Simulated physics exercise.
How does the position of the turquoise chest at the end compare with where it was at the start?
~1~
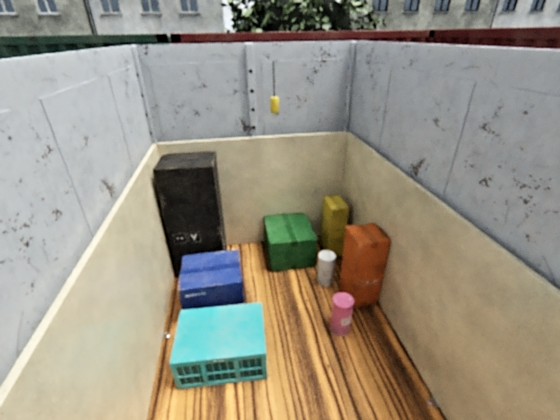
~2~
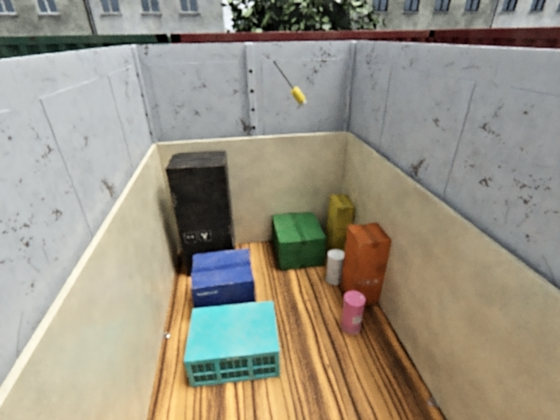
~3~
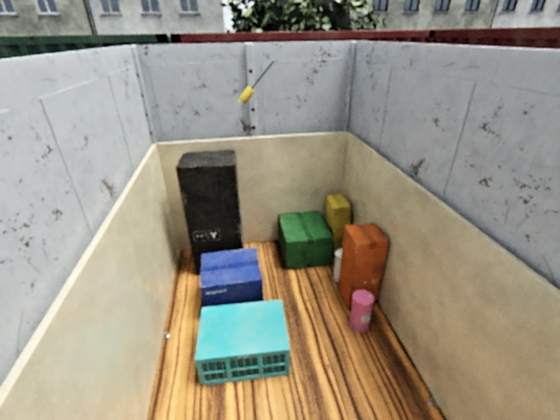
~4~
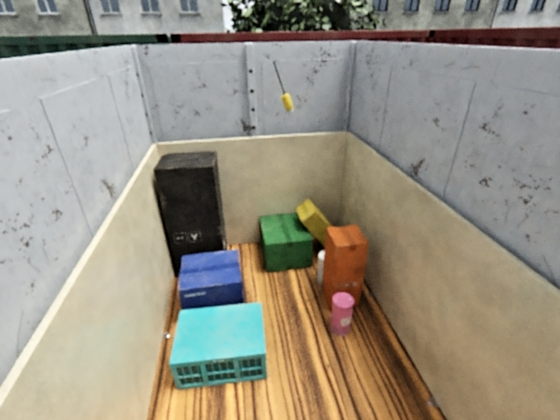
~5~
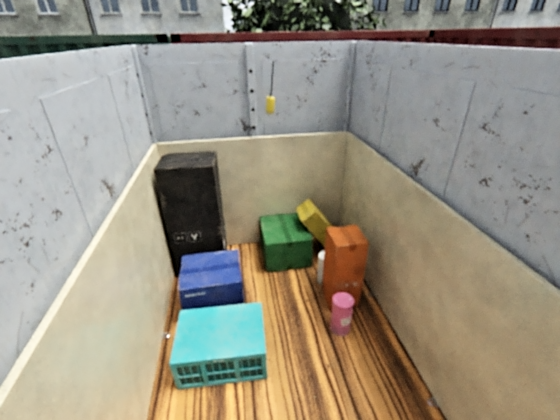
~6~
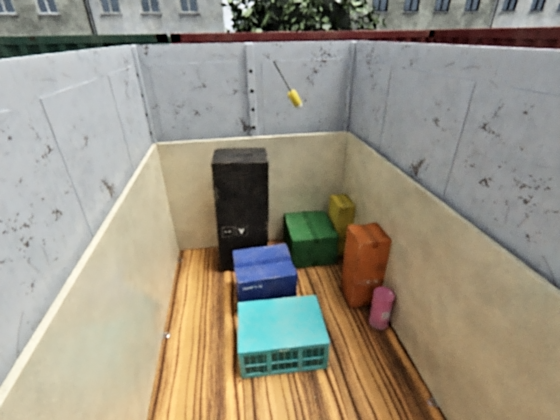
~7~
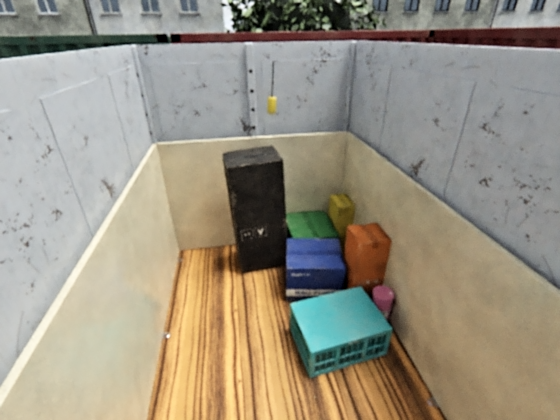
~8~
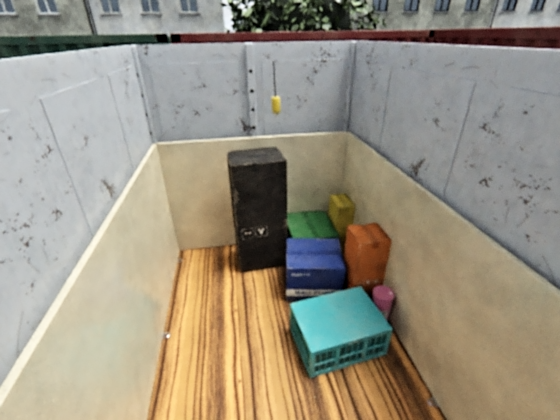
The turquoise chest starts at the front left of the load bay, in front of the blue box. By the end it is well over to the right, close to the pink canister.
